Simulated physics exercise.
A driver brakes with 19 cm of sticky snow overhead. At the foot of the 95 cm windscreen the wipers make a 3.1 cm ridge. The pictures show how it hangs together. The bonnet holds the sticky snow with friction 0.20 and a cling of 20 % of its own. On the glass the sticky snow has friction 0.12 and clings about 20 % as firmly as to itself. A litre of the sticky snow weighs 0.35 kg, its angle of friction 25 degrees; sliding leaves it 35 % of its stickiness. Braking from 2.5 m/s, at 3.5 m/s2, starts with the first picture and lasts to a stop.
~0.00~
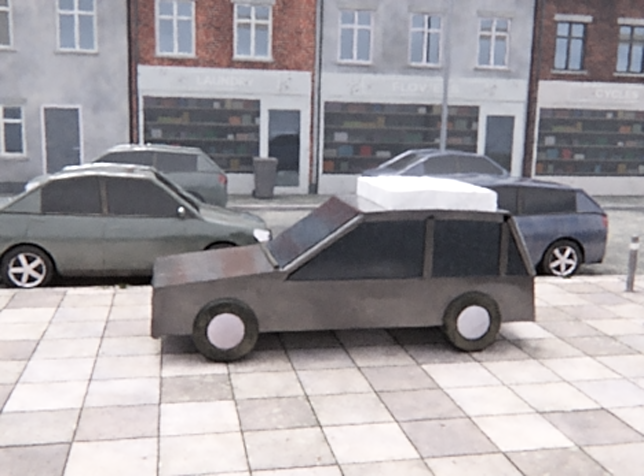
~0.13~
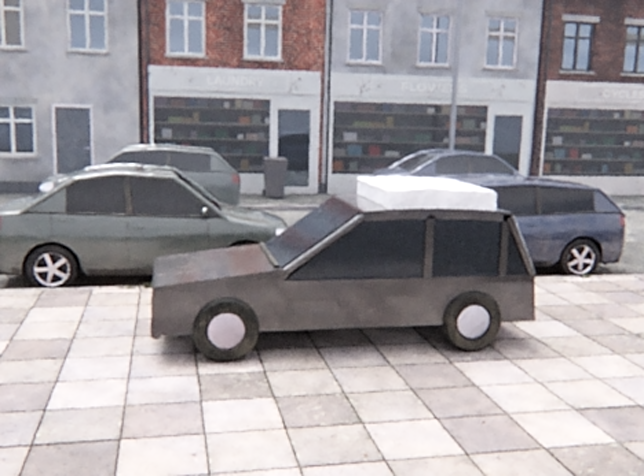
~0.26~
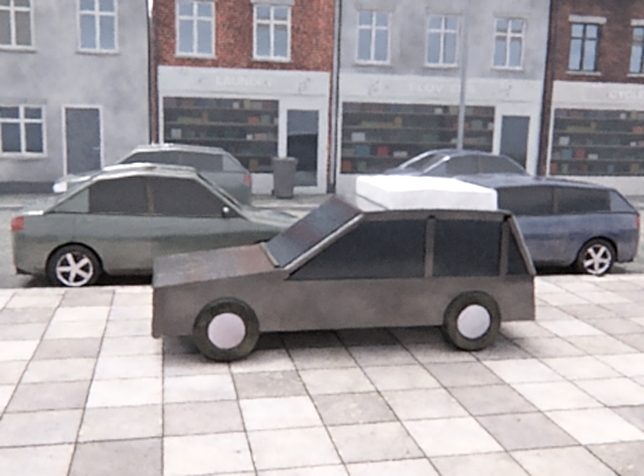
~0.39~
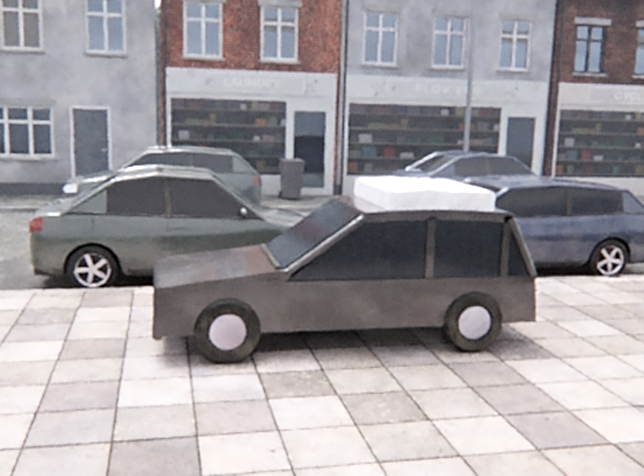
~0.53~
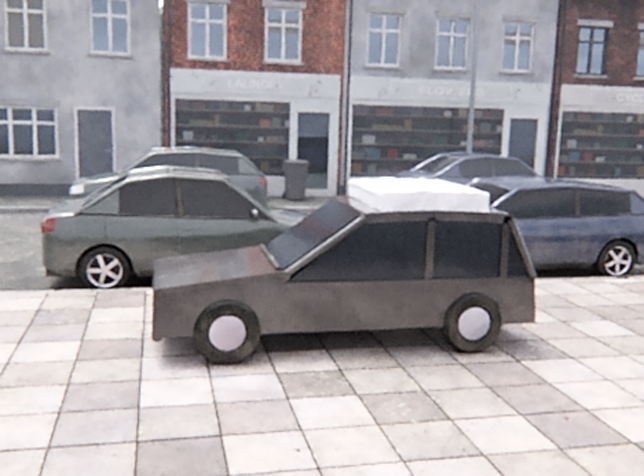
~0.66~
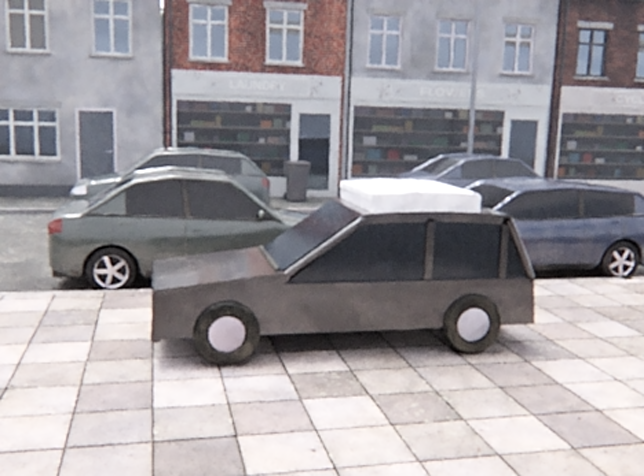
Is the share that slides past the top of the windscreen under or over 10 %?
The share that slides past the top of the windscreen is over 10 %.
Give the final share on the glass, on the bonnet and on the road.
About 8 % on the glass, 45 % on the bonnet, 9 % on the road.
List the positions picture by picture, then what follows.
Leading edge of the sticky snow at (390, 195), in the first frame.
Leading edge of the sticky snow at (390, 195), in the second frame.
Leading edge of the sticky snow at (390, 195), its middle shifted 6 mm, in the third frame.
Leading edge of the sticky snow at (388, 196), its middle shifted 3.2 cm, in the fourth frame.
Leading edge of the sticky snow at (382, 197), its middle shifted 8.8 cm, in the fifth frame.
Leading edge of the sticky snow at (373, 199), its middle shifted 18 cm, in the sixth frame.
After 1.00 s, 77 % of the snow is on the roof, 23 % on the glass, none on the bonnet and none has gone off the nose.
After 1.40 s, 50 % of the snow is on the roof, 36 % on the glass, 14 % on the bonnet and none has gone off the nose.
After 1.81 s, 39 % of the snow is on the roof, 23 % on the glass, 38 % on the bonnet and none has gone off the nose.
After 2.21 s, 38 % of the snow is on the roof, 12 % on the glass, 43 % on the bonnet and 6 % has gone off the nose.
After 3.10 s, at the end, 38 % of the snow is on the roof, 8 % on the glass, 45 % on the bonnet and 9 % has gone off the nose.
